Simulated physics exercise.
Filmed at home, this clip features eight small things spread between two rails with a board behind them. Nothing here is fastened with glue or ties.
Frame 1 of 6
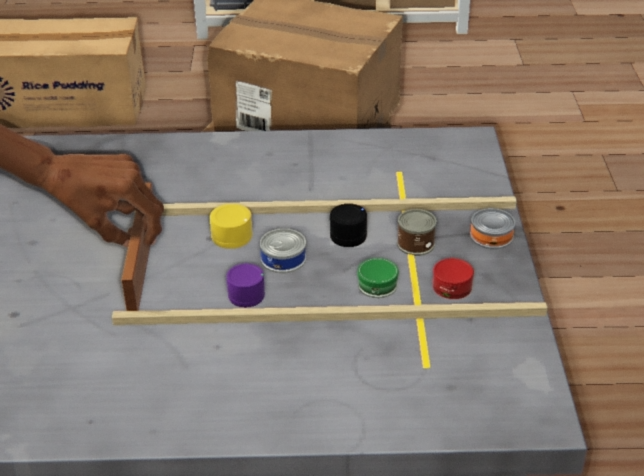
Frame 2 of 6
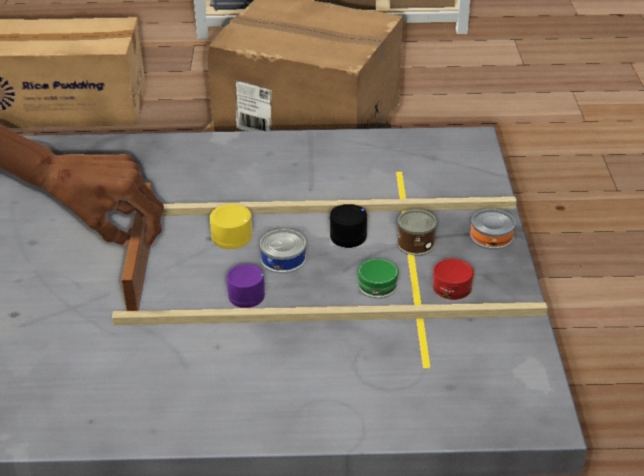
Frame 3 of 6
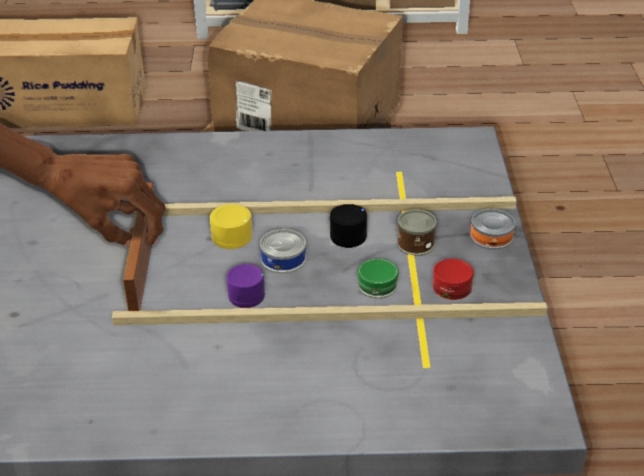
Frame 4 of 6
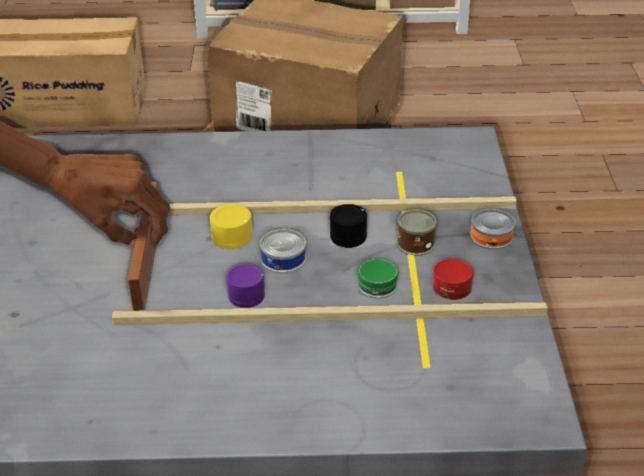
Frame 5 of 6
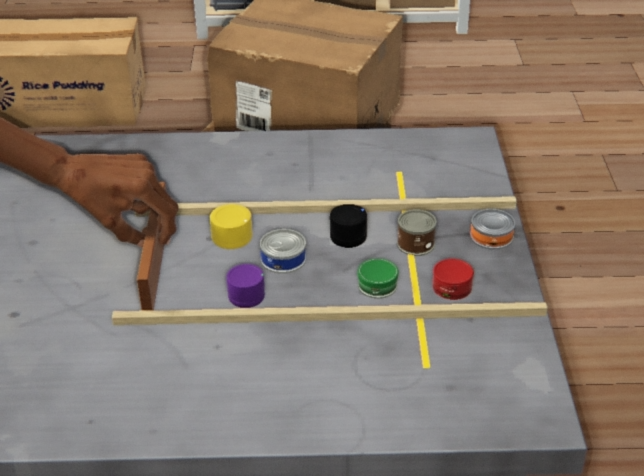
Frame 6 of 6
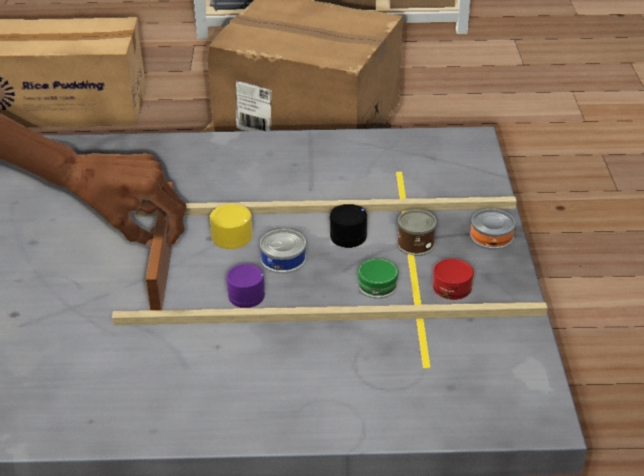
At first, a hand holds a small brown board upright at the left end of two pale rails, with eight colourful little containers scattered between them across a grey tabletop. The hand then slides the board slightly to the right, still short of the containers, which all stay in place.
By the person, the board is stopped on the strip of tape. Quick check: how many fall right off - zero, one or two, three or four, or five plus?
Gone: Not a single one.
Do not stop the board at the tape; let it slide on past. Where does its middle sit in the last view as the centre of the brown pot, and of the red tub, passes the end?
The middle is at (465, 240) when it's the brown pot, and at (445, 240) when it's the red tub.
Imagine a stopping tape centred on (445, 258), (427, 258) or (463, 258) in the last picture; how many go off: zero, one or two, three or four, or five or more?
So, taking them in turn, I'd give just one or two; none at all; 1 or 2.
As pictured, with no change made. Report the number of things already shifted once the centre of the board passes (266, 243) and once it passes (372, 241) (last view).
First 3, then 7.
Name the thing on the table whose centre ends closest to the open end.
That is the orange pot.
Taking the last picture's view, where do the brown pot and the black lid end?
Brown pot: About (486, 248); black lid: About (464, 228).
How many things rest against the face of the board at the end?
At rest, 3 are in contact.
A little later, none off yet; orange pot at rest near (493, 229); red tub at rest near (453, 279); brown pot at rest near (416, 233).
When it is over, the number that fall off is zero.
